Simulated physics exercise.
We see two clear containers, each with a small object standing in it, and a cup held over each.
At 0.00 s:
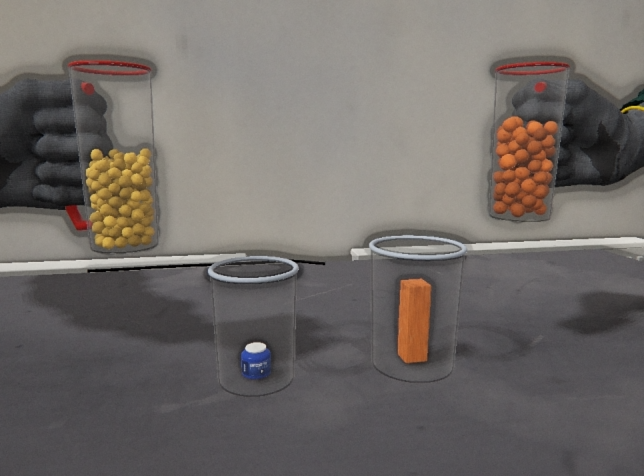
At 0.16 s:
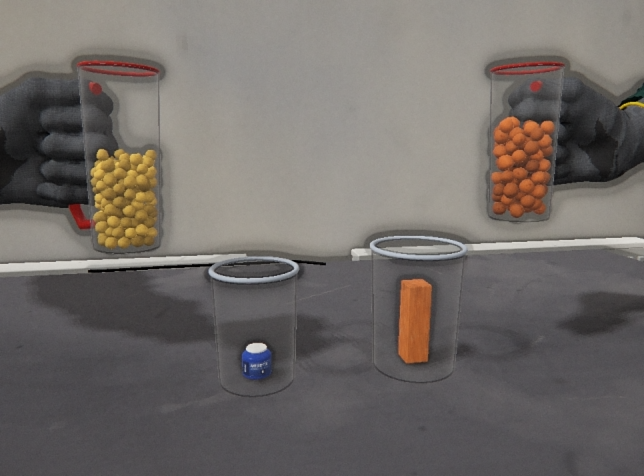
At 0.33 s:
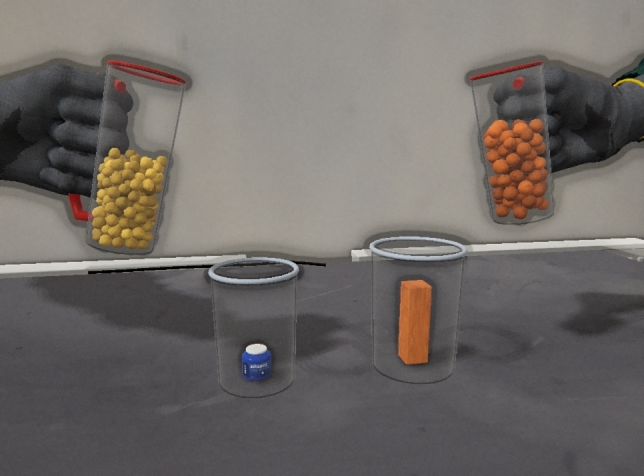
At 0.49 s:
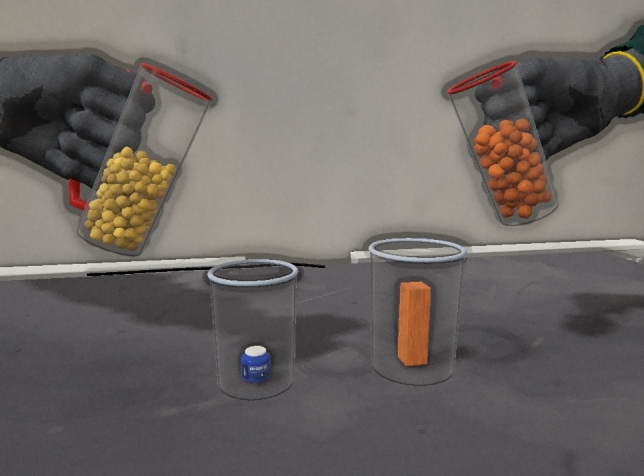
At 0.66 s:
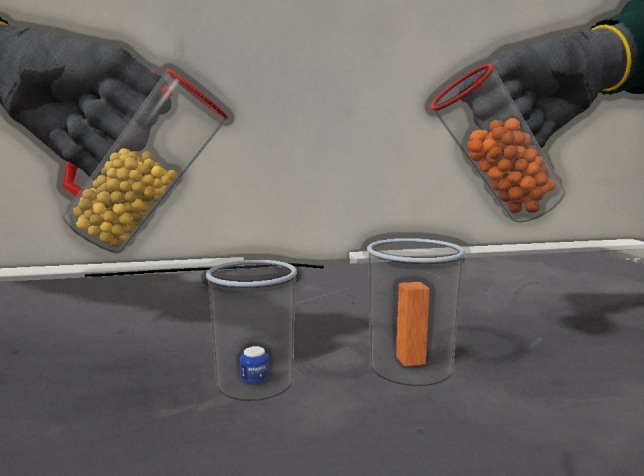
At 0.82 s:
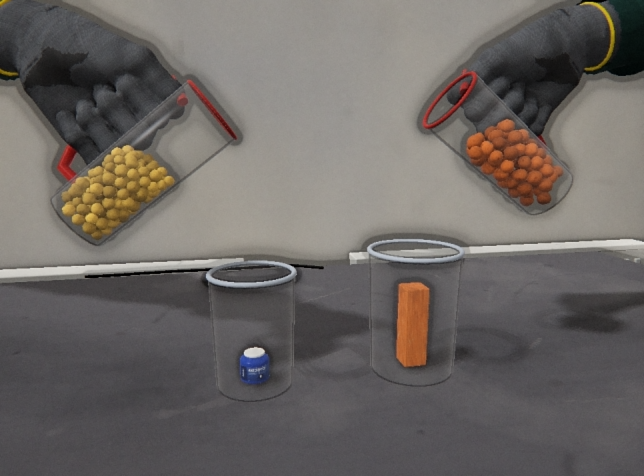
To begin with, two gloved hands hold upright clear cups, yellow balls in the left and orange ones in the right, above two clear containers holding a small blue bottle and an orange block. The hands then steadily tilt both cups inward until they lean steeply, the balls still inside.
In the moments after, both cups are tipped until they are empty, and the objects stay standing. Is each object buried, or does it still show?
On the left it disappears under the fill, on the right it keeps its head above the surface.
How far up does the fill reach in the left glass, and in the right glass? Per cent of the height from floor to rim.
Some 50 per cent left and 45 right.
Around 1.29 s, left glass empty, all of its cupful still in the cup; right glass empty, all of its cupful still in the cup.
Around 1.71 s, left glass nearly empty, most of its cupful still in the cup; right glass nearly empty, about two thirds of its cupful still in the cup.
Around 2.07 s, left glass a third full, none of its cupful still in the cup; right glass a third full, none of its cupful still in the cup.
Finally (2.8 s), left glass half full (surface near (254, 328)), one piece on the table; right glass half full (surface near (413, 315)), nothing beside it; the left thing is covered; the right thing is still showing.
